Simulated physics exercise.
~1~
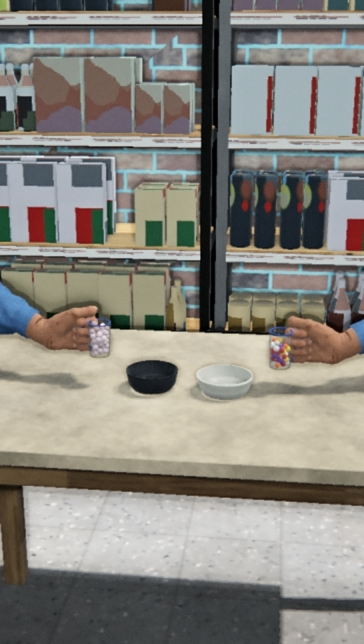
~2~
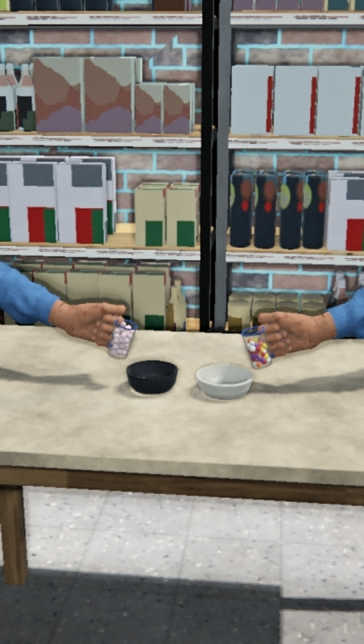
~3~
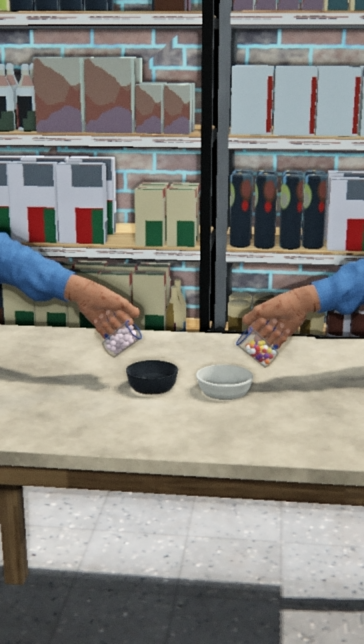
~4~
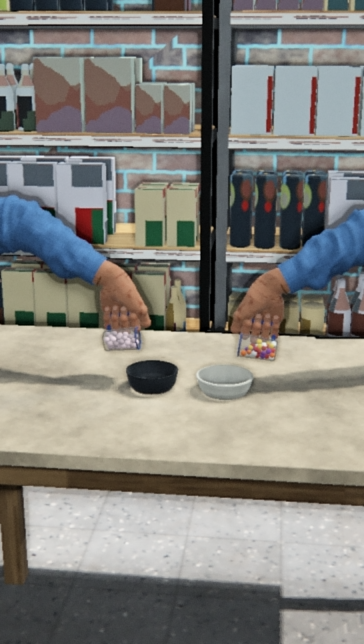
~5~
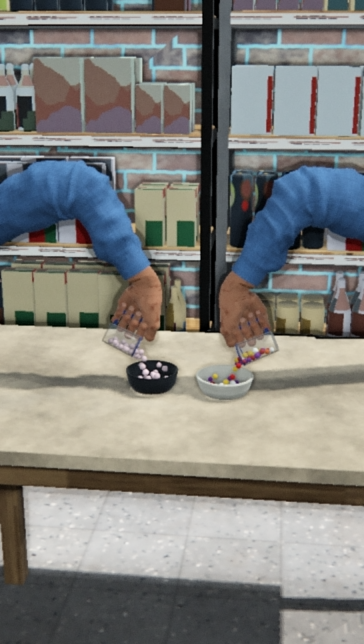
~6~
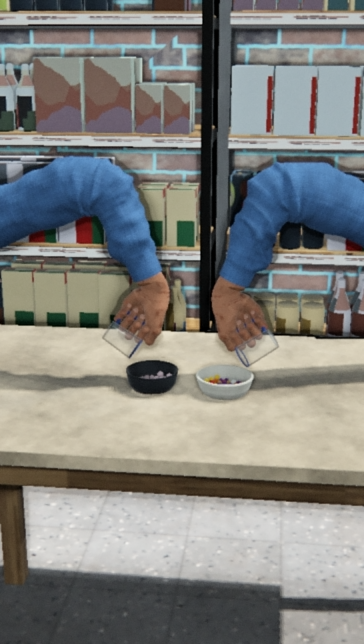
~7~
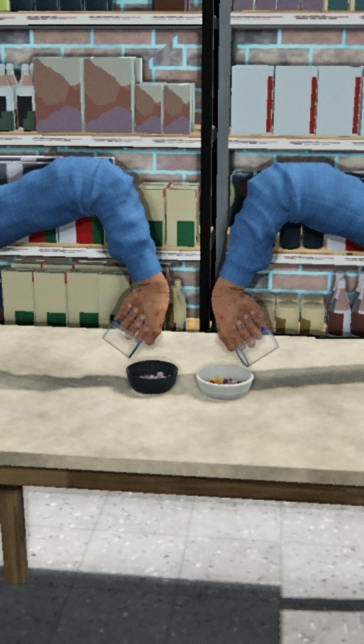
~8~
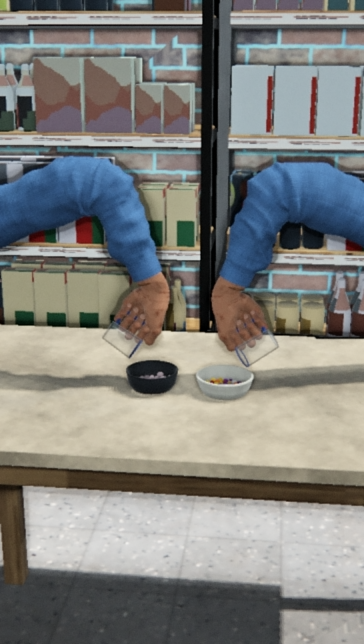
The video shows two blue-sleeved hands holding clear cups of small colorful pieces above a dark bowl and a white bowl on a table before stocked shelves. The hands move inward and tip the cups, pouring the pieces into the bowls, where they all settle beneath the emptied cups.
